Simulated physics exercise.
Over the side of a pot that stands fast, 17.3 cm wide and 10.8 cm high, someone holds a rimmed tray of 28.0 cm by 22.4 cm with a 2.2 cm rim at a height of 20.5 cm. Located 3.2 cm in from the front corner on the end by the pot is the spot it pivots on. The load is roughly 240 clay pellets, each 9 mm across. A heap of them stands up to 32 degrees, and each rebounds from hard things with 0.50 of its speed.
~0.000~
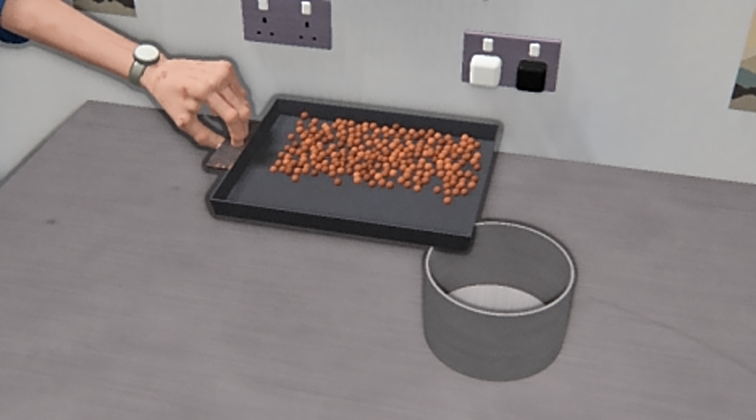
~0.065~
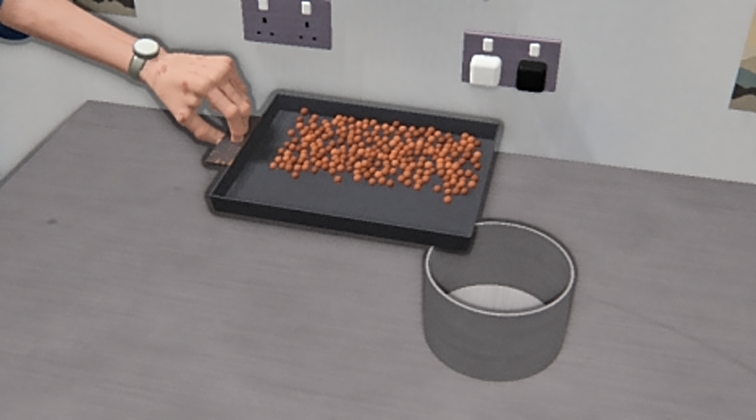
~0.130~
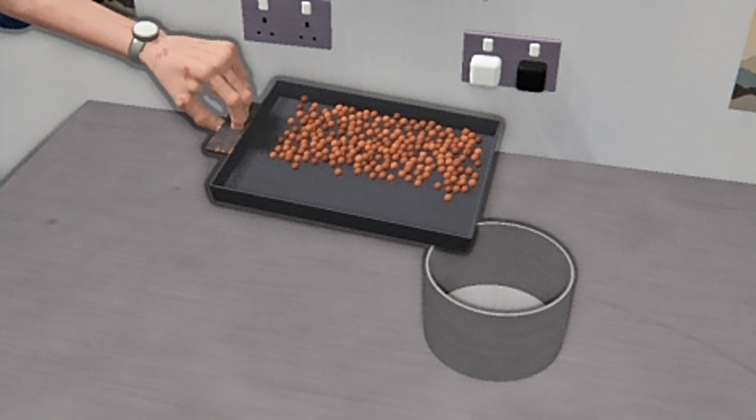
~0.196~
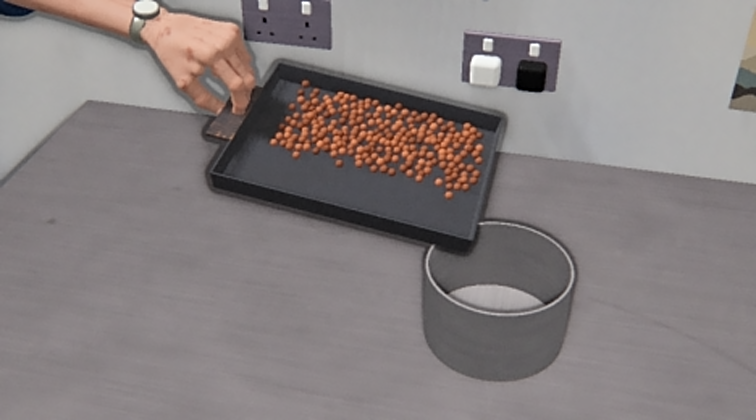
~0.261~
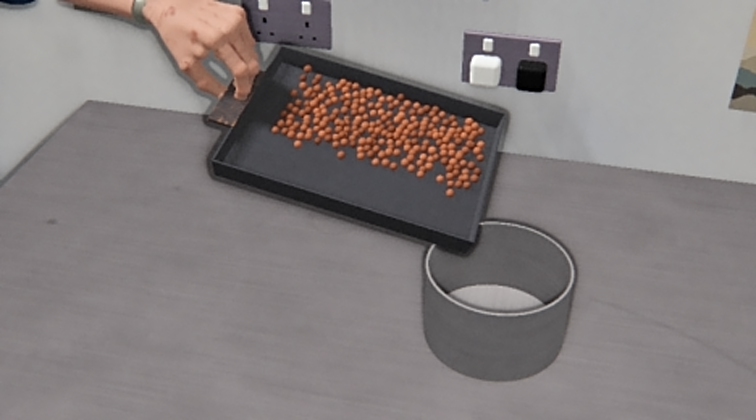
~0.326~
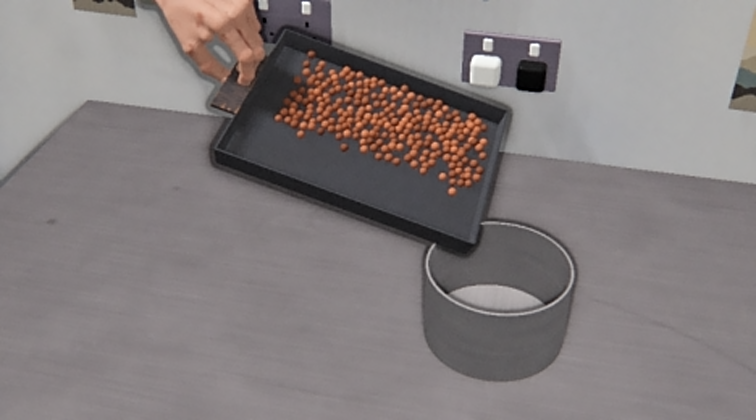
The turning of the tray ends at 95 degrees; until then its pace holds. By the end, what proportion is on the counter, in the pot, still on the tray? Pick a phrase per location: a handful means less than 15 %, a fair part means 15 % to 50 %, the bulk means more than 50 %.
Counter: The bulk, pot: A fair part, left on the tray: A handful.
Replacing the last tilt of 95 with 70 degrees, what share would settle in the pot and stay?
Roughly 0 %.
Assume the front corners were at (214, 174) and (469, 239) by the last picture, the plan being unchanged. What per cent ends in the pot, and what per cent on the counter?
The pot gets 0 and the counter 95.
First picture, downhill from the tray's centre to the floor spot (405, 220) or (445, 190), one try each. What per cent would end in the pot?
About 0 and 65 per cent.
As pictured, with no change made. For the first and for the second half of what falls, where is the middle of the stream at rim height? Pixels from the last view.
(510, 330) or so first, later (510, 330).
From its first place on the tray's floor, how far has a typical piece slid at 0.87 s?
Displacement on the tray: About 11 cm.
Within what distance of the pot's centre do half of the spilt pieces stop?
Roughly 16 centimetres.
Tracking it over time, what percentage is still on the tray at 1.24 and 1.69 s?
About 90, 25.
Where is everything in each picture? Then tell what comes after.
Tray tilt 0 degrees, front corners at (214, 198) and (467, 234); middle of the pieces at (378, 155); pot at (499, 266), in the first frame.
Tray tilt 1 degrees, front corners at (214, 194) and (468, 234); middle of the pieces at (378, 153), in the second frame.
Tray tilt 5 degrees, front corners at (214, 184) and (469, 235), lowest corner right front; middle of the pieces at (379, 146), in the third frame.
Tray tilt 9 degrees, front corners at (215, 171) and (470, 237), lowest corner right front; middle of the pieces at (380, 137), in the fourth frame.
Tray tilt 13 degrees, front corners at (216, 159) and (471, 239), lowest corner right front; middle of the pieces at (382, 128), in the fifth frame.
Tray tilt 18 degrees, front corners at (219, 147) and (472, 240), lowest corner right front; middle of the pieces at (385, 121); pot at (499, 266). Its pace works out near 65 degrees a second, in the sixth frame.
After 0.87 s, tilt 54 degrees; the tray holds 100 %, the pot 0 %.
Then, at 1.24 s, tilt 79 degrees; the tray holds 90 %, the pot 0 %.
After 1.69 s, tilt 95 degrees; the tray holds 25 %, the pot 5 %.
In the end, at 3.0 s, counter 75 %, pot 20 %, tray 0 %.
